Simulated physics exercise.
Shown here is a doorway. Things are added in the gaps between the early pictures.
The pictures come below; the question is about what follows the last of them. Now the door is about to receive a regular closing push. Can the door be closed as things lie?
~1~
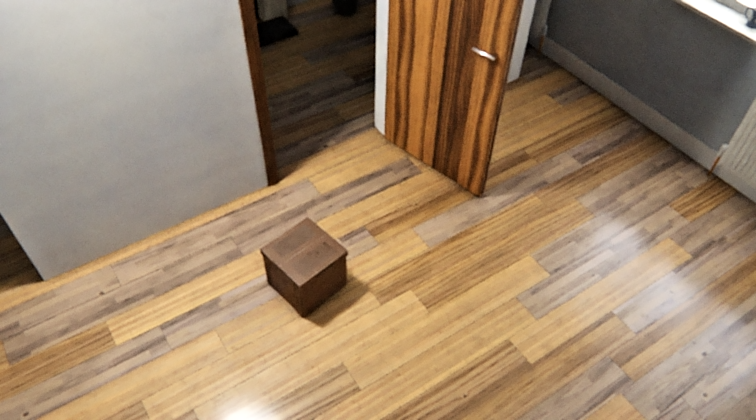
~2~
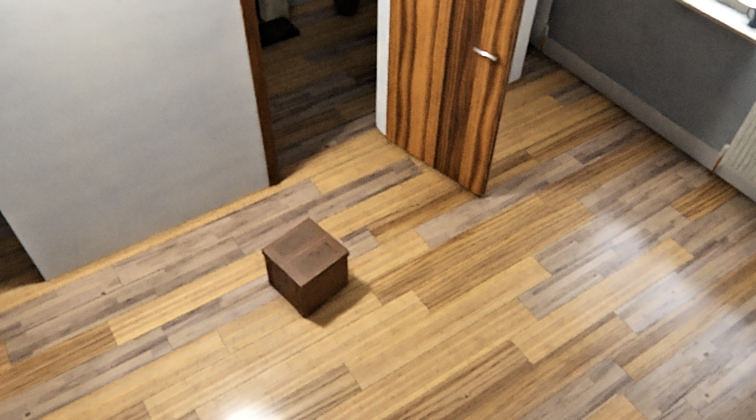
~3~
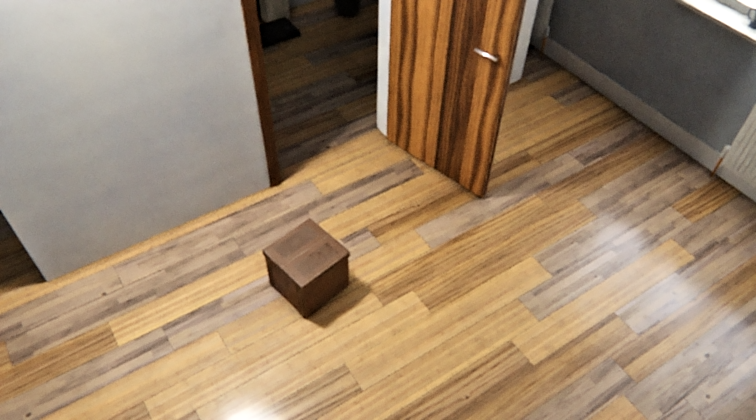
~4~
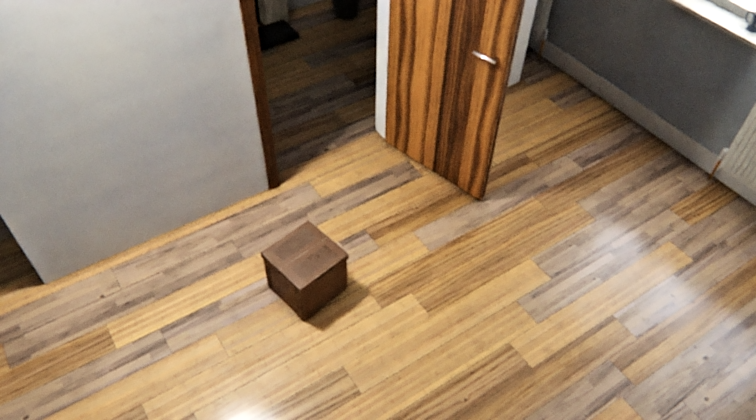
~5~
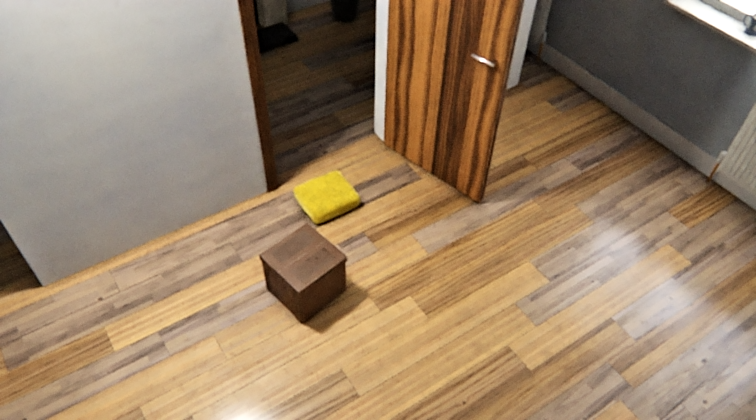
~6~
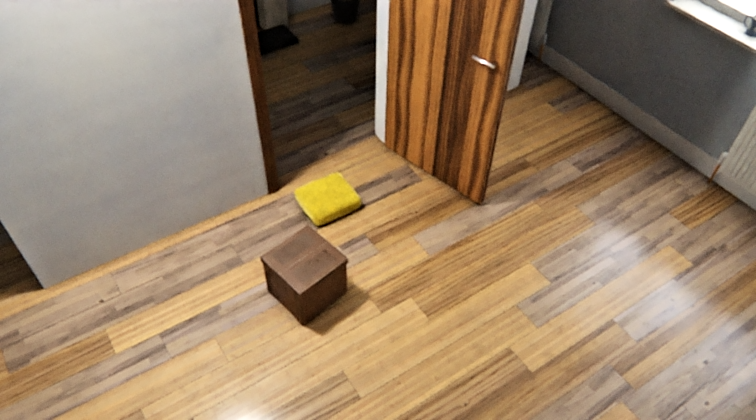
When it's pushed, the door catches on something on the way.
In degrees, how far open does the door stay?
Near 20° open.
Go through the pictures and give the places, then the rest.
The first picture shows door wide open and still; brown tote (306, 267).
The second picture shows door wide open and still; brown tote (307, 268).
The third picture shows door wide open and still; brown tote (308, 268).
The fourth picture shows door wide open and still; brown tote (307, 271).
The fifth picture shows door wide open and still; brown tote (305, 273).
The sixth picture shows door wide open and still; yellow cushion (328, 198); brown tote (306, 275).
Then, 0.90 s later than the last frame, door 58° open.
Then, 1.20 s later than the last frame, door 35° open; yellow cushion moved a little near (313, 196).
When it is over, door 22° open; moved from the start, yellow cushion; brown tote as before. End places, in pixels of the last picture, yellow cushion near (291, 198).
